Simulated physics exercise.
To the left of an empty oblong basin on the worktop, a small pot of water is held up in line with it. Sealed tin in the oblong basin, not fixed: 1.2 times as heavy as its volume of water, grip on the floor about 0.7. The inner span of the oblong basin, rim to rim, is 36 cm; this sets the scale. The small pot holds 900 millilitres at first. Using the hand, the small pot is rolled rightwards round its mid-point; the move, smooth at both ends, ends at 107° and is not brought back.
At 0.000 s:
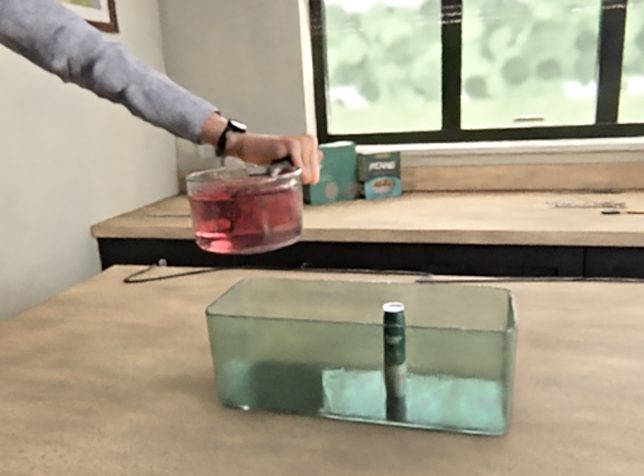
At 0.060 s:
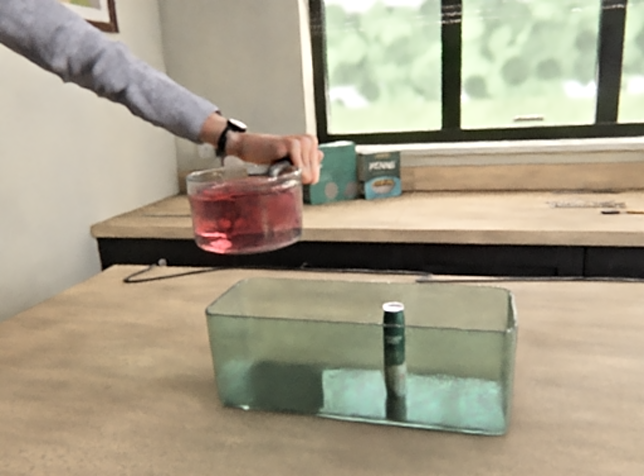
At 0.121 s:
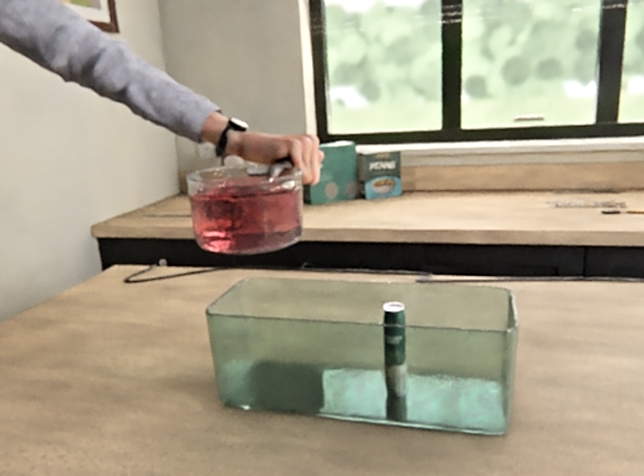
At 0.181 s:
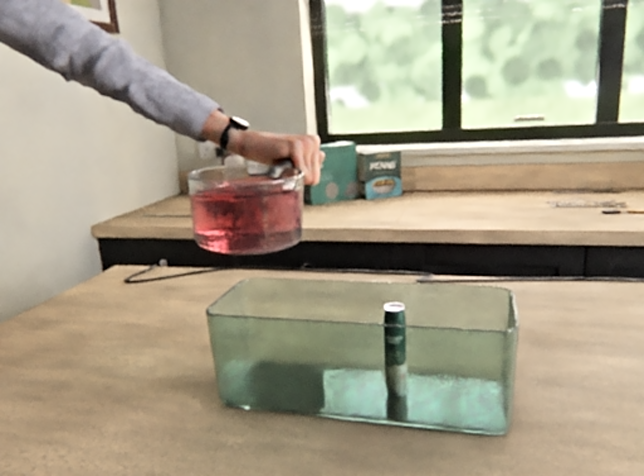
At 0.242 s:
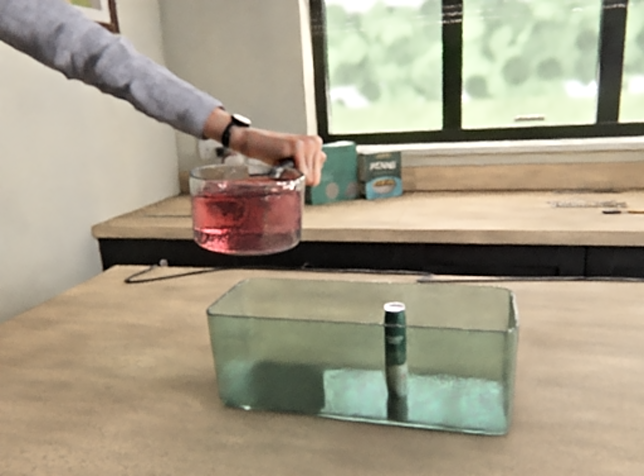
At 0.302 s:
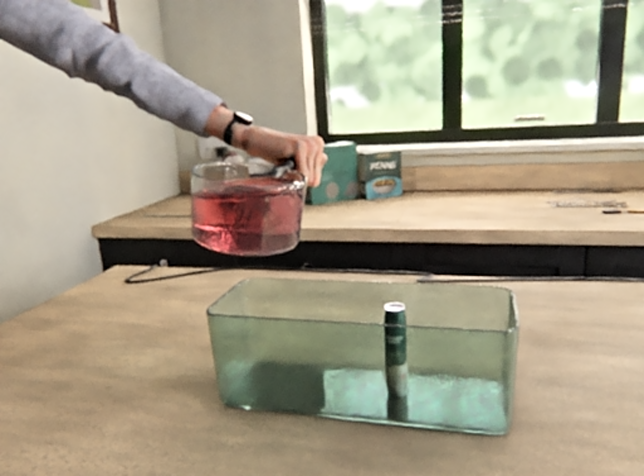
A glass pot of red liquid tilting slightly rightwards in a hand, above and left of a greenish glass basin holding a tin.
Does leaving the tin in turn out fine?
Yes.
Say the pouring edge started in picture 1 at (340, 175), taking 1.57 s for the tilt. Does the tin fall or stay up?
After that, the tin stays vertical.
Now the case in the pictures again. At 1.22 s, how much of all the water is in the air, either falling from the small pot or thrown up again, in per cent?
Estimated airborne part: Roughly 8 per cent.
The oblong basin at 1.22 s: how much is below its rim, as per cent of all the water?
It works out near 76 per cent.
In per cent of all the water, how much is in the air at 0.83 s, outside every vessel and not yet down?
At that moment, about 20 percent.
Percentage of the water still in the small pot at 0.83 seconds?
Roughly 66 per cent.
Then, 0.83 s in, the tilt is 59° and 67 per cent is still to pour; the tin stands where it began.
Then, 1.22 s in, the tilt is 94° and 14 per cent is still to pour; the tin stands where it began.
Then, 1.63 s in, the tilt is 107° and 0 per cent is still to pour; the tin stands where it began.
Then, 2.07 s in, the tilt is 107° and 0 per cent is still to pour; the tin stands where it began.
Finally, the tin stands where it began.
